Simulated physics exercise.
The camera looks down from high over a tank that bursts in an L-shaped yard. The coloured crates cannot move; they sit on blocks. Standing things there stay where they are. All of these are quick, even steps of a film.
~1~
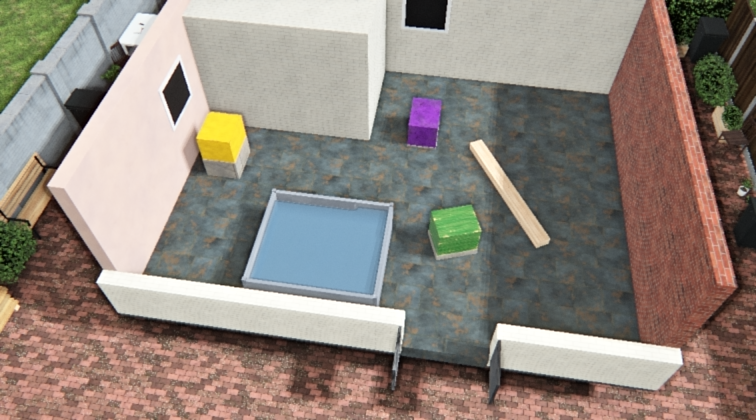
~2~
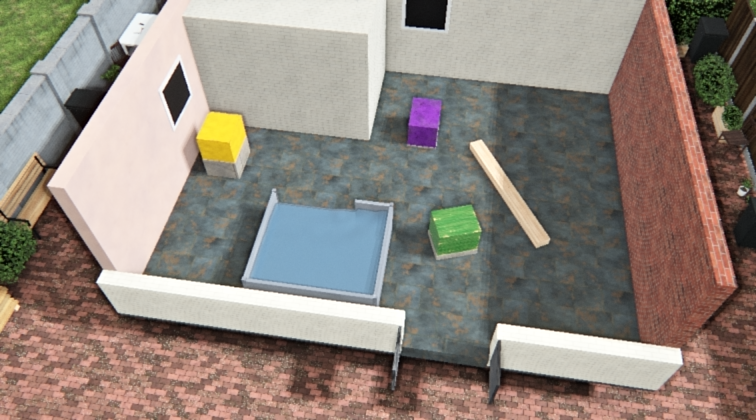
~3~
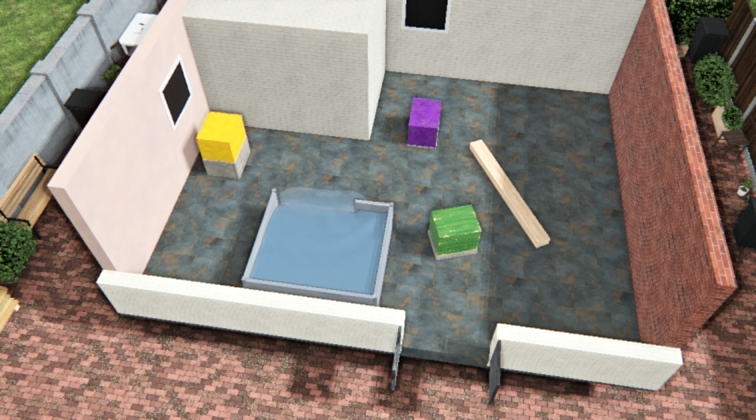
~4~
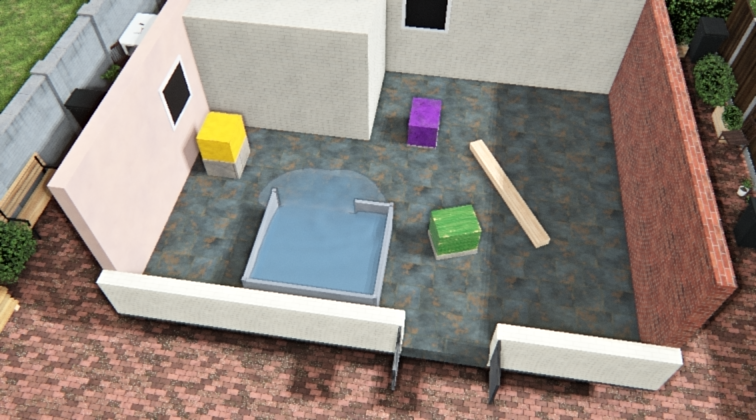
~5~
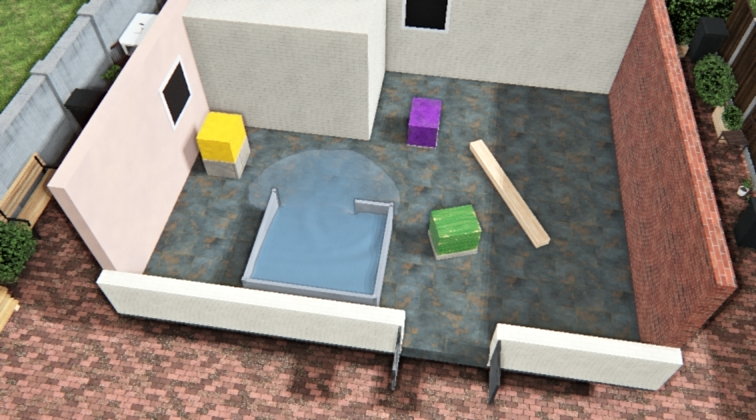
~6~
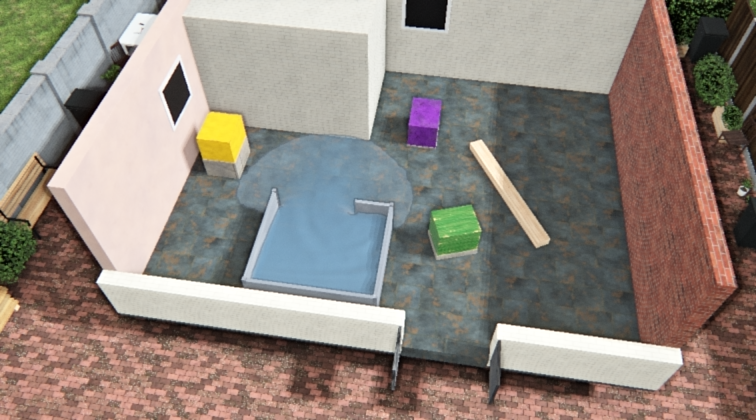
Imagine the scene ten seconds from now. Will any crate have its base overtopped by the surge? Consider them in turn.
Each in turn: The green crate is spared, the yellow crate is spared, the purple crate is overtopped.
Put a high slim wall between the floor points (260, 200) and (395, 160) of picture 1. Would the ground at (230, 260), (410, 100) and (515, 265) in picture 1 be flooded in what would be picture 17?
As listed: Flooded, clear, free of water.
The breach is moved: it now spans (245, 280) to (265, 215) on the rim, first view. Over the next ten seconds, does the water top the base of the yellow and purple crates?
The yellow crate is not reached, the purple crate is reached.
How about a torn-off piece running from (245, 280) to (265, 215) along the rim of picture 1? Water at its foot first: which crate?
The one in yellow.
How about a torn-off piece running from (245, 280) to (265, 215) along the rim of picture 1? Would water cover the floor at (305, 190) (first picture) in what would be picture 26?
I'd say it's soaked there.
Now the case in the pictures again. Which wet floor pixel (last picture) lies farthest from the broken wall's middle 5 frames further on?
Point: (407, 99) in the last picture's pixels.
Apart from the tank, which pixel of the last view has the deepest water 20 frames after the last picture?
Check close to (218, 131).
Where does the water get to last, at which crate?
Result - the one in green.
A moment on, water covers 20 % of the floor; the green crate not reached, the yellow crate water round its plinth, the purple crate water round its plinth.
Next, water covers 25 % of the floor; the green crate water round its plinth, the yellow crate water round its plinth, the purple crate water round its plinth.
Then, water covers 40 % of the floor; the green crate water round its plinth, the yellow crate water round its plinth, the purple crate water round its plinth.
Later, water covers 70 % of the floor; the green crate water round its plinth, the yellow crate water round its plinth, the purple crate water round its plinth.
In the end, water covers 90 % of the floor; the green crate stayed above the water, the yellow crate stayed above the water, the purple crate was topped.
